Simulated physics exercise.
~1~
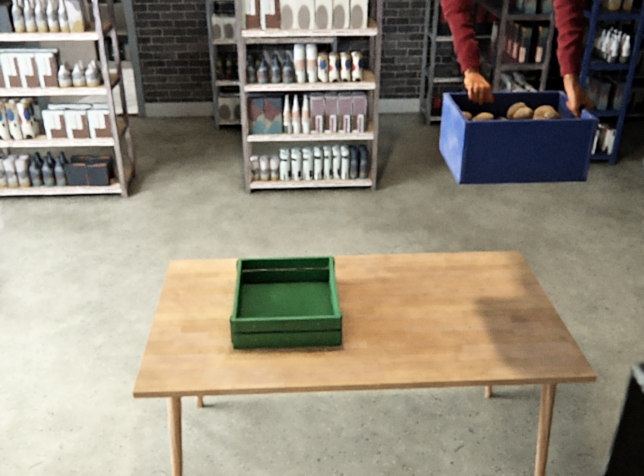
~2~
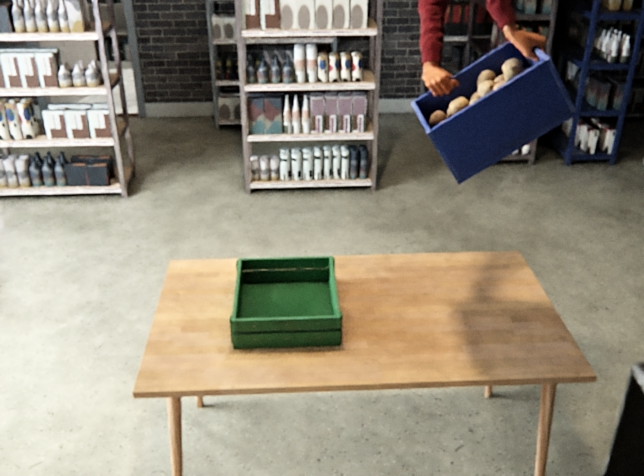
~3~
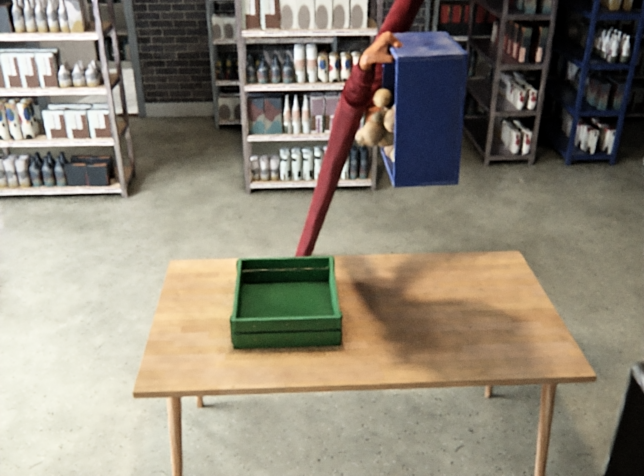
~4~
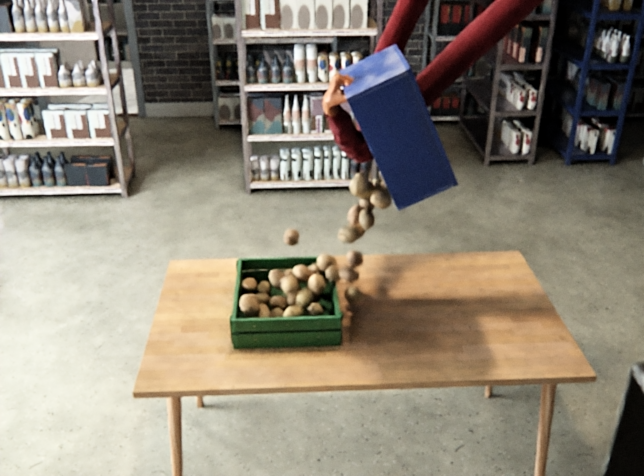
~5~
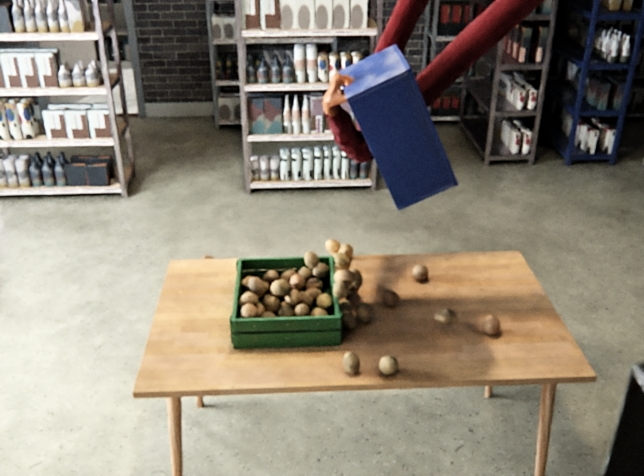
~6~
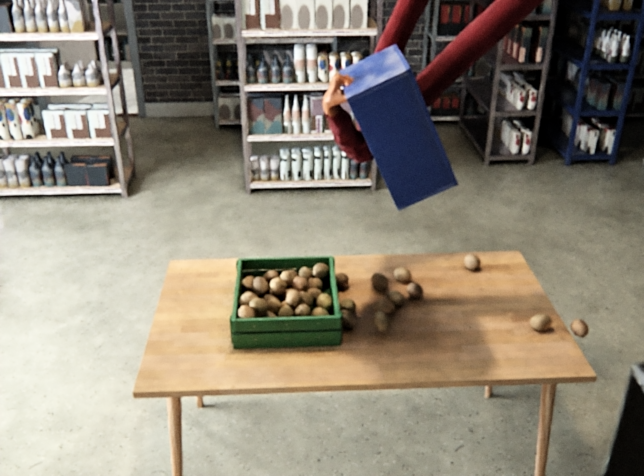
The clip shows red-sleeved arms raising and tipping a blue crate of potatoes above a wooden table, pouring them toward a green box. The box fills while other potatoes spill to its right, rolling across the tabletop toward the right edge as the crate stays tilted.
